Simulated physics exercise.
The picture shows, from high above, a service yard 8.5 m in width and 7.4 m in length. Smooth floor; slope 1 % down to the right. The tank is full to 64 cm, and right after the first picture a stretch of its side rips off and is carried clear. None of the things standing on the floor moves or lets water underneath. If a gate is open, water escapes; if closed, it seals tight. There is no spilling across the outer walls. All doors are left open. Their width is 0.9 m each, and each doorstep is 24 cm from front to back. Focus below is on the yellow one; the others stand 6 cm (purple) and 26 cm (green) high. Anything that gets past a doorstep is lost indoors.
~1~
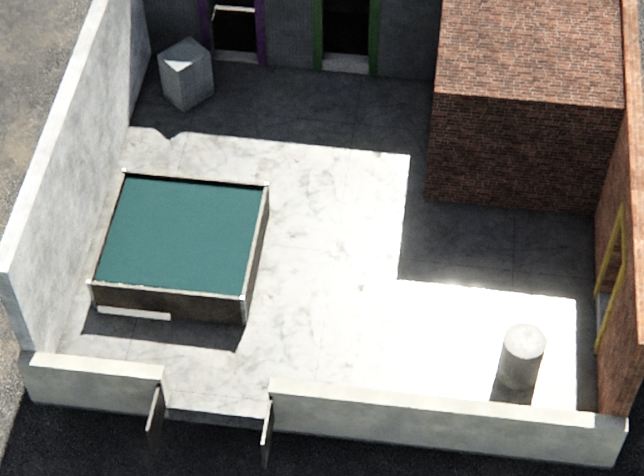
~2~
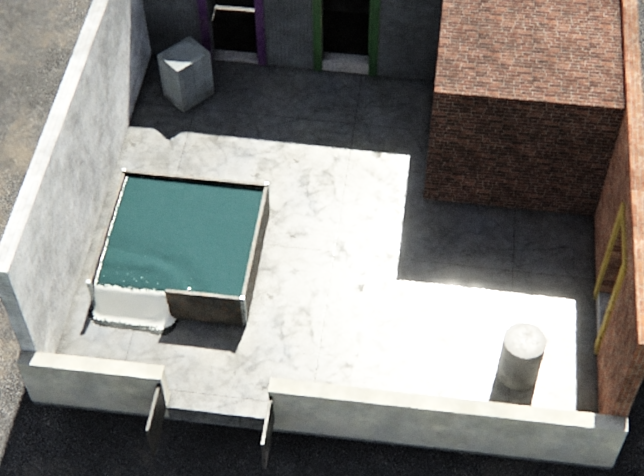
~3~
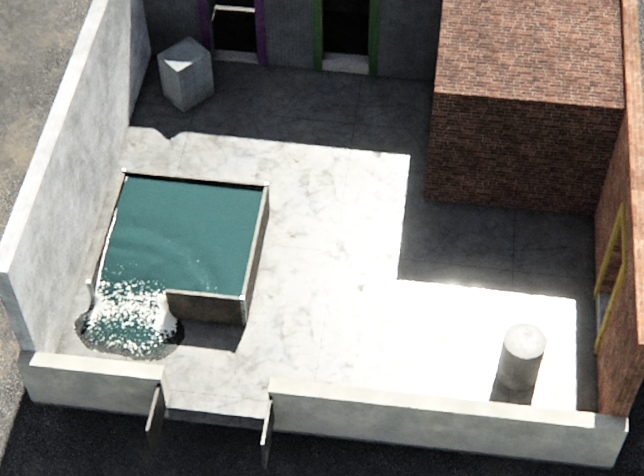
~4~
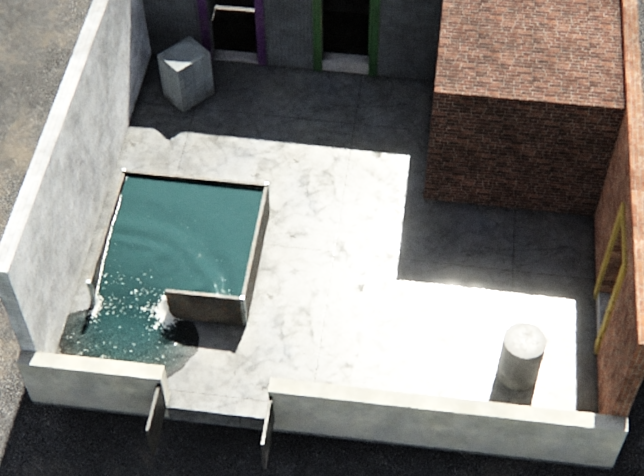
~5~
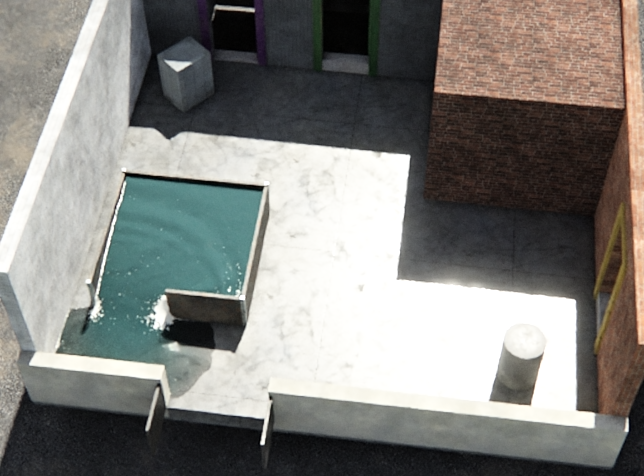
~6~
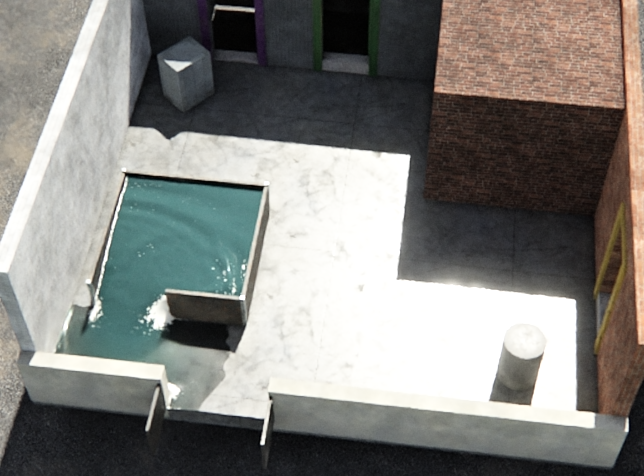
Water pouring from the broken front side of a square tank and spreading across the pale floor of a walled yard.
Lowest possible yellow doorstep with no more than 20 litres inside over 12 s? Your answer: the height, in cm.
I would say 9.5 cm.
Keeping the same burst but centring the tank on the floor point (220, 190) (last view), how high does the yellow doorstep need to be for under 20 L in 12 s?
It should be around 8.5 cm high.
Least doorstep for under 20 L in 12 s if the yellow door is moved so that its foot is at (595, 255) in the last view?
Close to 10.5 cm at the least.
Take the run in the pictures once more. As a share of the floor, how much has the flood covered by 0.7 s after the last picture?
Approximately 10 % of the floor.
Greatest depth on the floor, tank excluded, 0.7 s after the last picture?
56 cm.
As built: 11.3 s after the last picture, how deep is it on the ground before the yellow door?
Roughly 8.5 cm deep.
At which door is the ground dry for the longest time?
The green door comes last.
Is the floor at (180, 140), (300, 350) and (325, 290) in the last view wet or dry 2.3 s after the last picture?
Untouched, awash, awash.
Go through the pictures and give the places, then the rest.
Still water, 64 cm deep, in the tank at (181, 235); the yellow door at (609, 287) is dry, in the first frame.
Water pours out at (132, 302) and has run 0.3 m, to (104, 323); about 9 cm deep outside, 64 cm at the back, in the second frame.
Water pours out at (133, 304) and has run 0.8 m, to (136, 355); about 11 cm deep outside, 64 cm at the back, in the third frame.
The front is at a hidden place, 1.3 m from the gap at (133, 304); 2.1 m2 of floor is wet, 64 cm left at the back, in the fourth frame.
The gap is at (133, 305), the front 1.5 m out at a hidden place; the back of the tank holds 64 cm, in the fifth frame.
The front is at a hidden place, 1.8 m from the gap at (133, 304); 3.3 m2 of floor is wet, 63 cm left at the back; the yellow door at (609, 287), 7.5 m from the gap, is still 6.2 m from the nearest water, in the sixth frame.
Then, 0.7 s after the last picture water covers 10 % of the floor, deepest (56 cm) near (48, 379); it has not reached the yellow door.
Then, 2.3 s after the last picture water covers 30 % of the floor, deepest (40 cm) near (48, 379); it has not reached the yellow door.
Then, 11.3 s after the last picture water covers 95 % of the floor, deepest (12 cm) near (598, 443); 9 cm at the yellow door, 0 litres in over its 23 cm doorstep.
At the yellow door as built, the water peaked near 13 cm, 9.9 s after the last picture.
With a doorstep of 8.5 cm, 31 litres would have come in within the 12 s; with 12 cm, 2 litres. So under 20 litres takes about 9.5 cm.
